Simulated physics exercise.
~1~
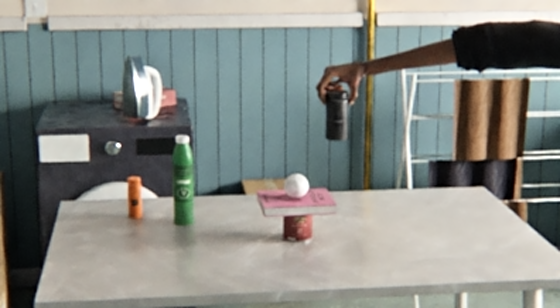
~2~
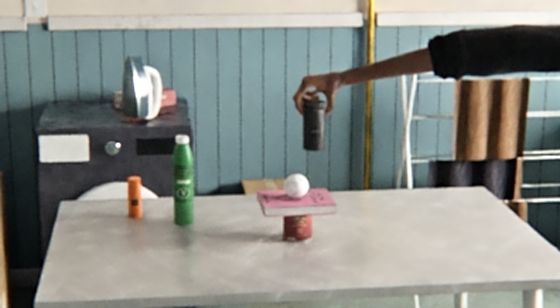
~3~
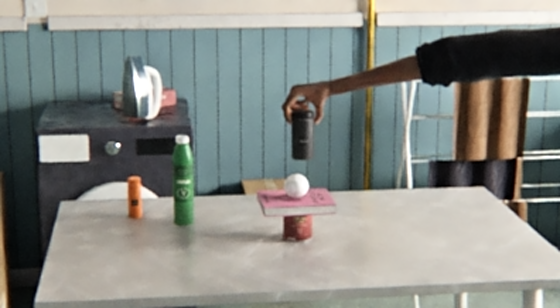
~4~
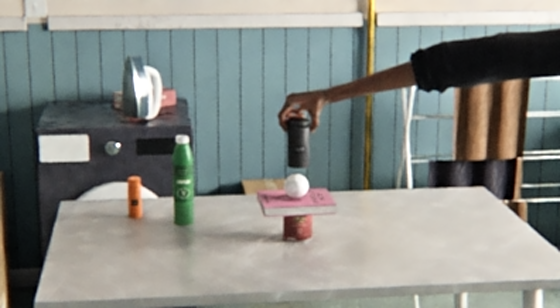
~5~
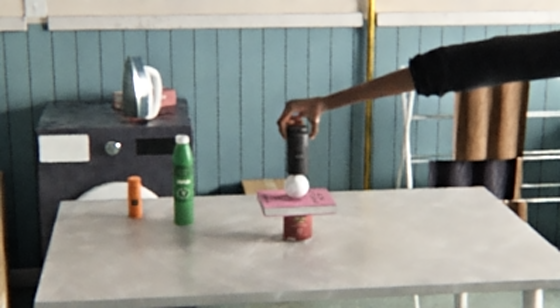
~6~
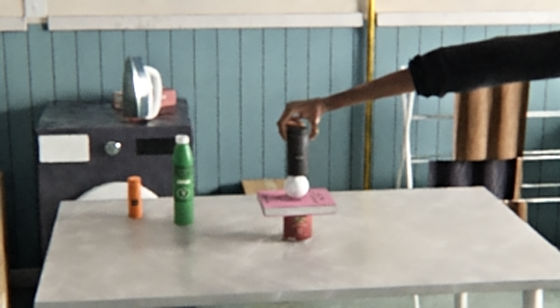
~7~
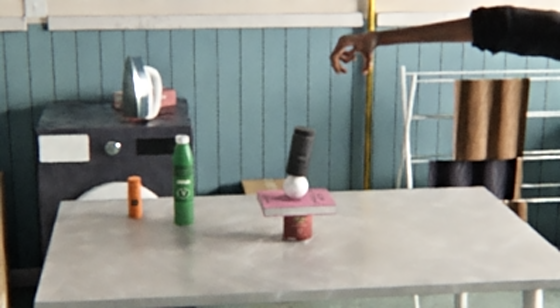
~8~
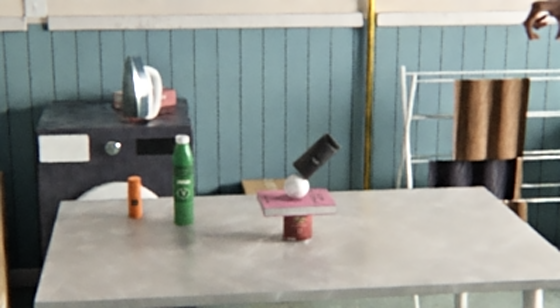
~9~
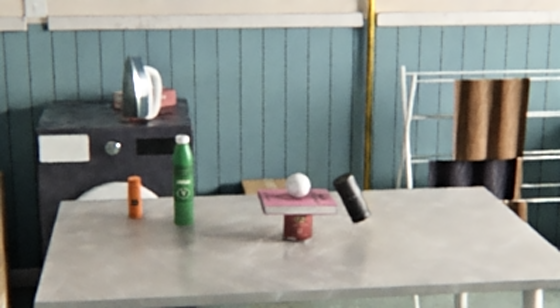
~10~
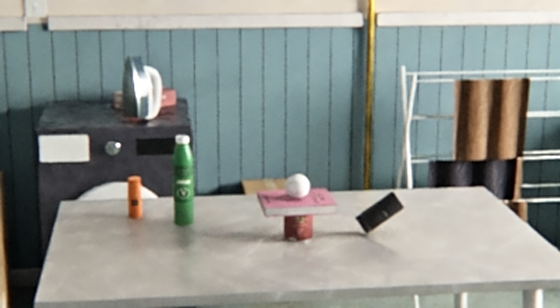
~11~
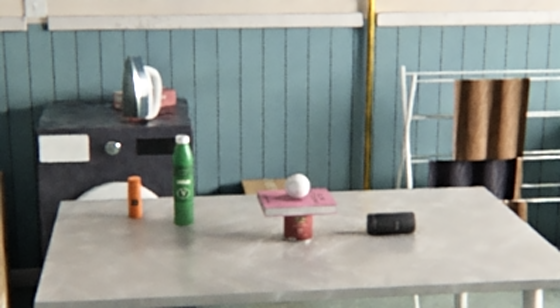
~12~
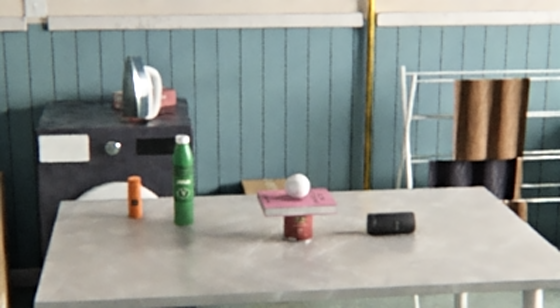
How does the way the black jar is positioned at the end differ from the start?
At the start the black jar is held upright by a hand, and at the end it lies on its side on the table.
